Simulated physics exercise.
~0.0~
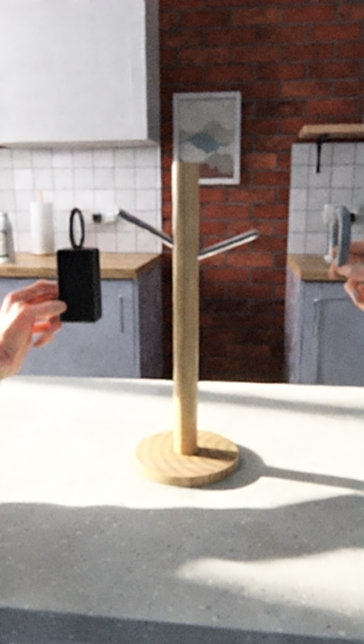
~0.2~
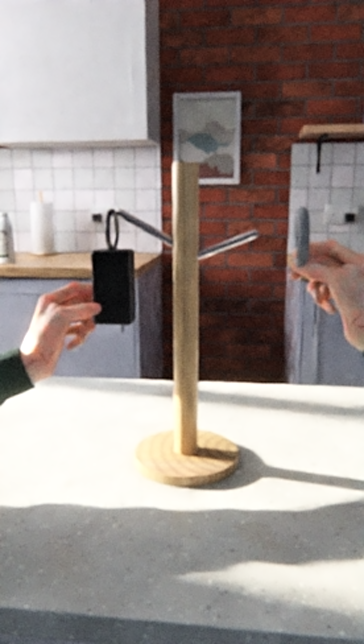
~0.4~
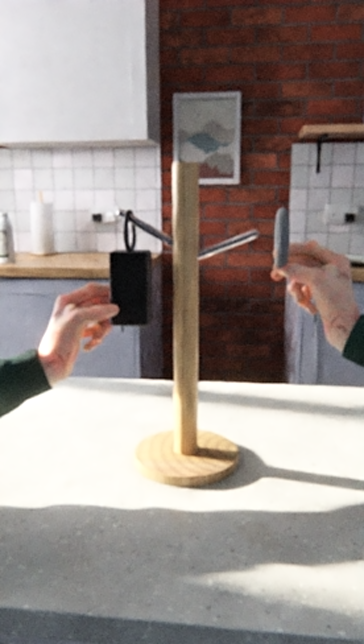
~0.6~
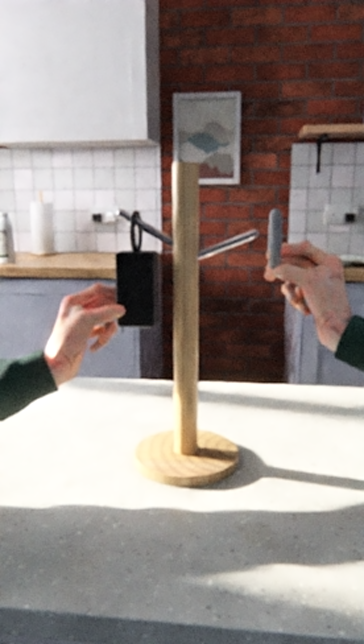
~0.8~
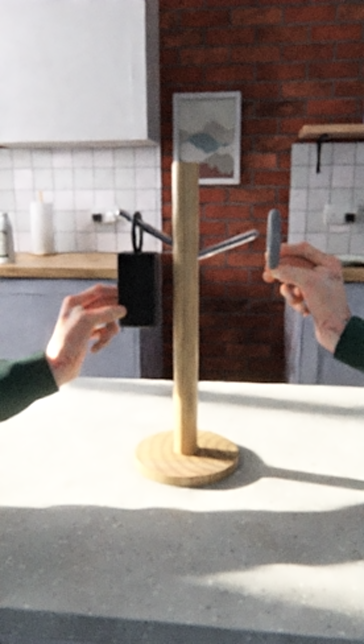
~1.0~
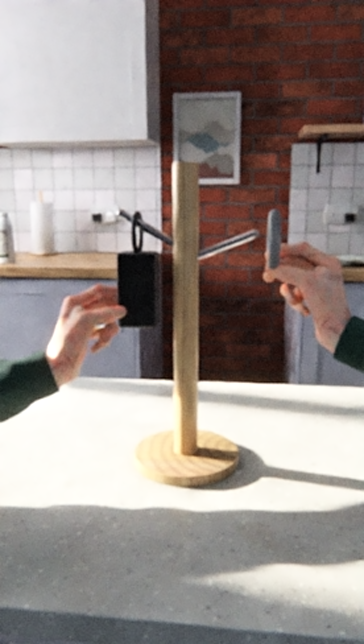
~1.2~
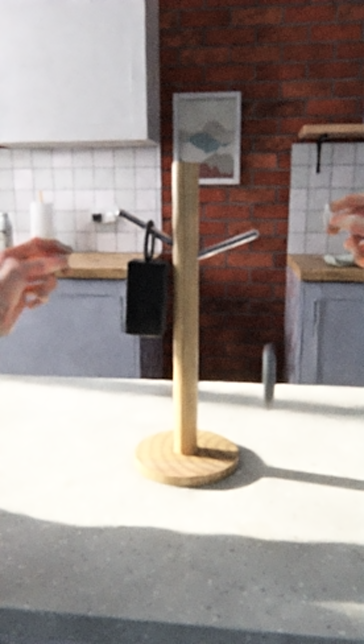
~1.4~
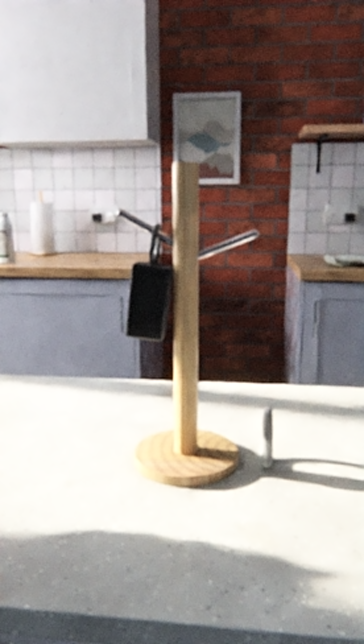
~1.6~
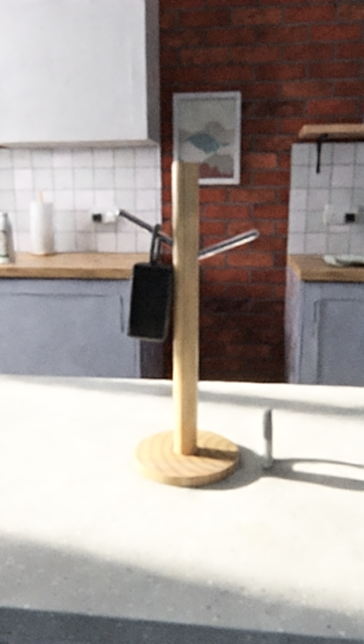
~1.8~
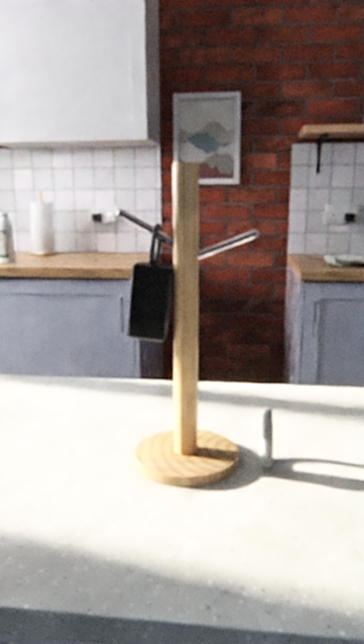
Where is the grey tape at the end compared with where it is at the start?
At the start the grey tape is held up in a hand at the far right, and at the end it rests on the counter, lower down and closer to the stand, just to the right of its round base.
